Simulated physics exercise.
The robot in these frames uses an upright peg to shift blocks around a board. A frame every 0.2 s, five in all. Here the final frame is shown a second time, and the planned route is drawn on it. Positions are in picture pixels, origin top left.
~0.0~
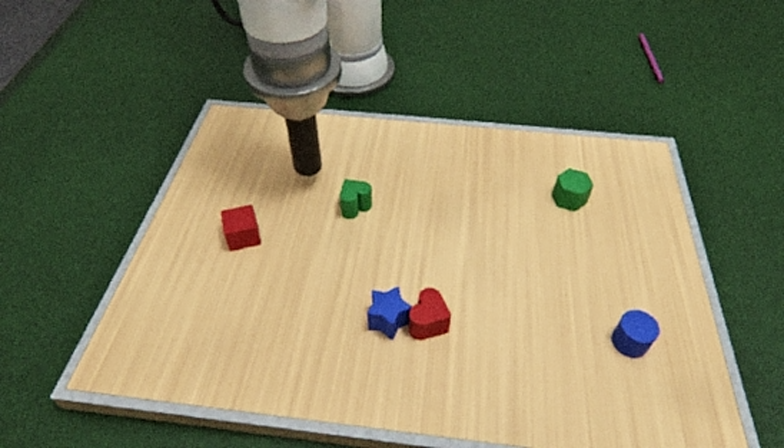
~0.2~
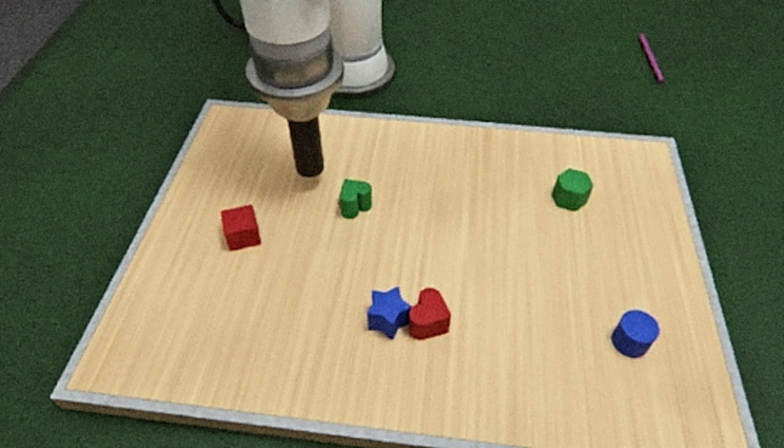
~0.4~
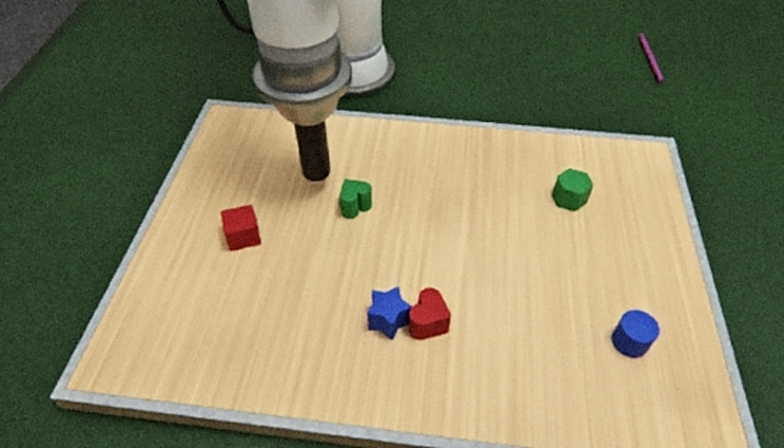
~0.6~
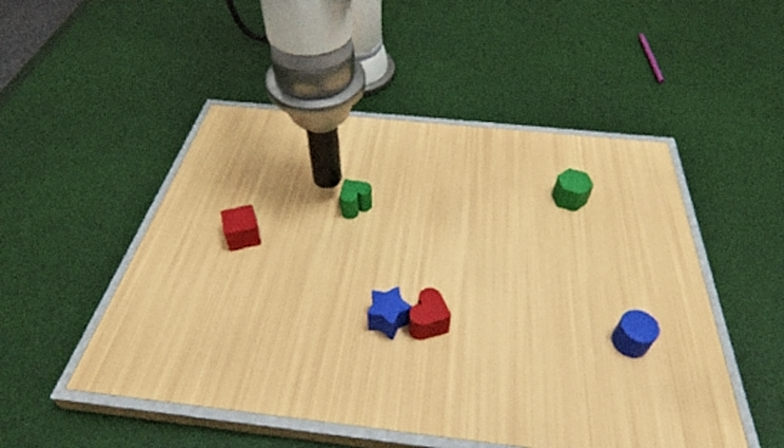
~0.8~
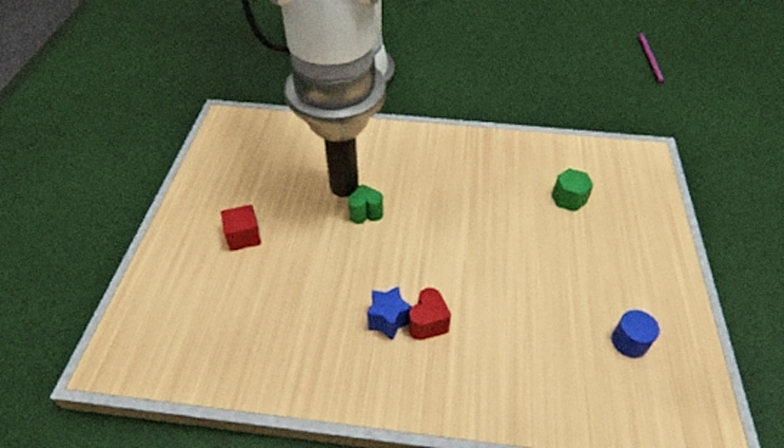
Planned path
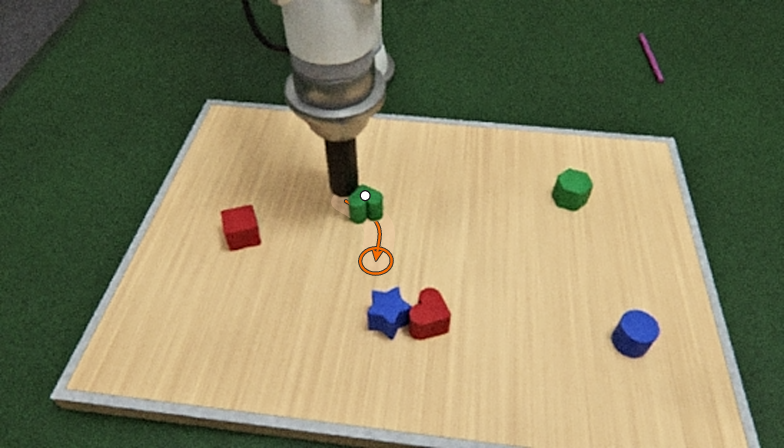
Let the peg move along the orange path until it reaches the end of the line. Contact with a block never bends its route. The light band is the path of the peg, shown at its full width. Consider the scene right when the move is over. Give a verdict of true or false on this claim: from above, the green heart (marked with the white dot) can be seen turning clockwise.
It is false.
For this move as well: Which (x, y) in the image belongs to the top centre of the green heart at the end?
It is at (407, 233).
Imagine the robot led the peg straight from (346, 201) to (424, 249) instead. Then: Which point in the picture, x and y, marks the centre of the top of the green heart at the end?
Close to (446, 249).
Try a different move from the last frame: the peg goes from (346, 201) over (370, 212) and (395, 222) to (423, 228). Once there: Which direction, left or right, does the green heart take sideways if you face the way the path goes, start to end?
It's pushed right.
The drawn path runs from (346, 201) through (369, 215) and (380, 236) to (376, 261); the dot is on the green heart.
What follows on the original path. One third of the way, peg (368, 202); green heart (389, 211).
Two thirds of the way, peg (379, 223); green heart (406, 229), turned 15° anticlockwise.
At the end, peg (376, 248); green heart (407, 233), turned 30° anticlockwise; blue star block not moved.
